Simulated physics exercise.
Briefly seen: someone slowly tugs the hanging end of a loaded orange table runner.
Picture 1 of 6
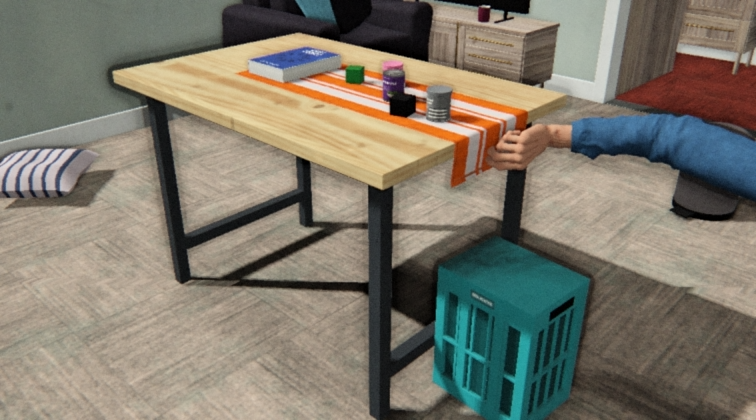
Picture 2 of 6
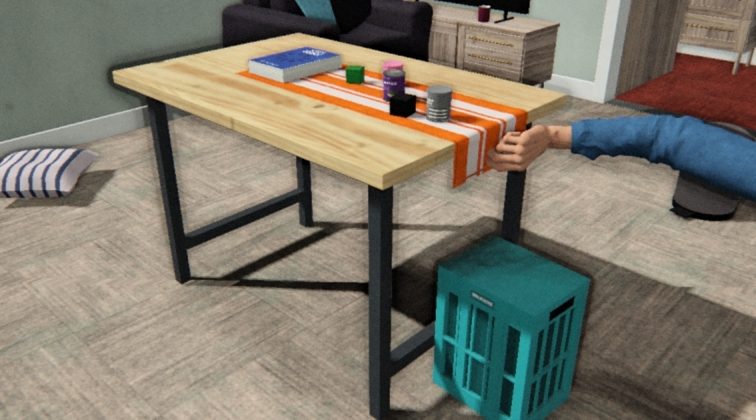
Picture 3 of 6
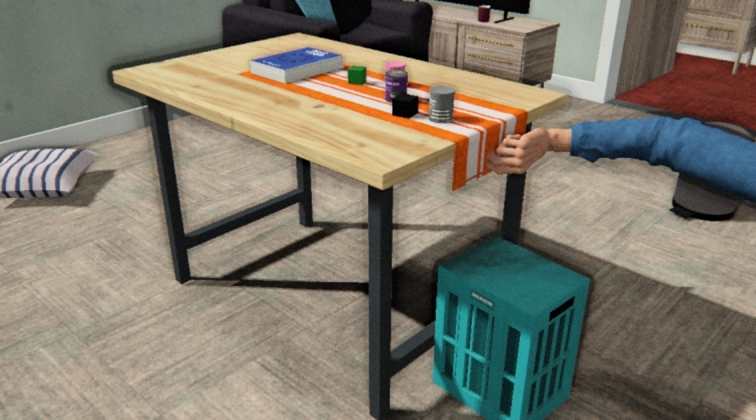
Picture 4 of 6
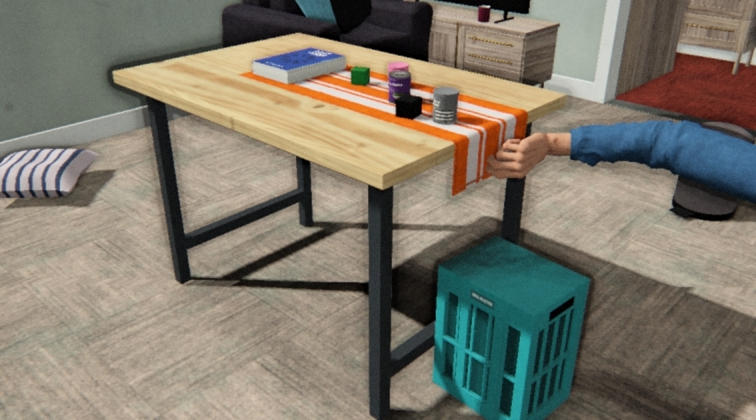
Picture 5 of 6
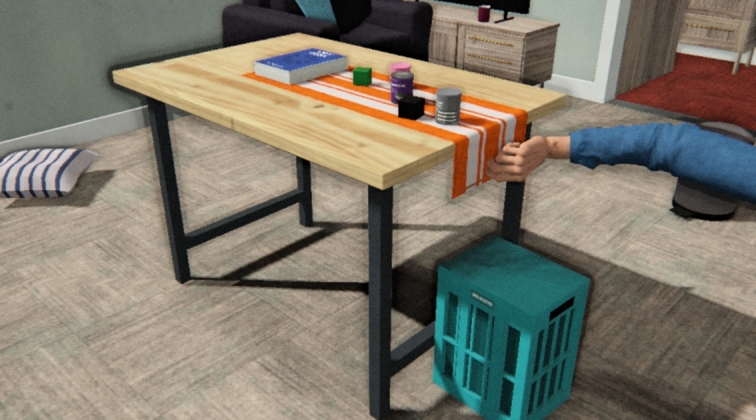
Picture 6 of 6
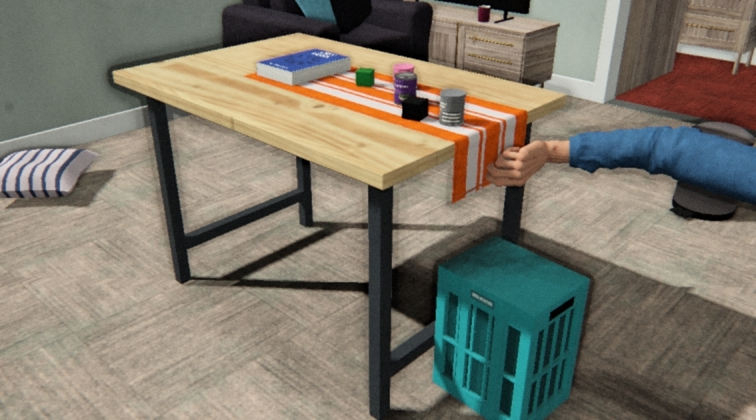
In a living room, a blue-sleeved arm reaches in from the right and grips the hanging end of an orange striped runner on a wooden table, above a teal crate. The hand slowly tugs the cloth downward, and the cans, small cubes and blue book on it shift slightly toward the right.
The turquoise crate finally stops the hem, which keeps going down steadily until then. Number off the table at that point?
Going over the edge will be two of them.
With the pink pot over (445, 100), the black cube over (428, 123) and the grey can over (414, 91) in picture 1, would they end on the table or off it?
In the end the pink pot gets dislodged, while the black cube gets dislodged and the grey can rides it out.
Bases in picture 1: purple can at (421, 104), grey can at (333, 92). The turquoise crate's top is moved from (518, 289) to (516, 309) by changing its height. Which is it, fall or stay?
So the purple can leaves, and the grey can stays there.
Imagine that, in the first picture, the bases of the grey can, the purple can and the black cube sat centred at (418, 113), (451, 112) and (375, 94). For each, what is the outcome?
Grey can: Goes. Purple can: Goes. Black cube: Stays.
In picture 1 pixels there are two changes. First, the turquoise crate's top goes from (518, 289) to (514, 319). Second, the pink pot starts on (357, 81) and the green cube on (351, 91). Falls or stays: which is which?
The pink pot stays aboard, and the green cube stays aboard.
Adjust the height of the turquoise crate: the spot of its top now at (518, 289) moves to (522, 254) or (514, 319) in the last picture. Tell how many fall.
The first gives 1, the second 3.
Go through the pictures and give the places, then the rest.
The first picture shows hem (451, 187); grey can (440, 89); black cube (403, 96); purple can (394, 72); pink pot (393, 63); green cube (355, 67); top of the crate (518, 289).
The second picture shows hem (453, 189); grey can (440, 89).
The third picture shows hem (452, 191); black cube (406, 97).
The fourth picture shows hem (452, 196); purple can (400, 74); top of the crate (518, 289).
The fifth picture shows hem (452, 199); pink pot (401, 65).
The sixth picture shows hem (452, 204); grey can (453, 92); black cube (415, 100); purple can (406, 75); pink pot (404, 66); green cube (365, 70).
A little later, hem near (487, 225); grey can gone.
Next, hem on the crate; grey can and black cube gone.
When it is over, hem on the crate; grey can and black cube gone. The count of fallen things is two.
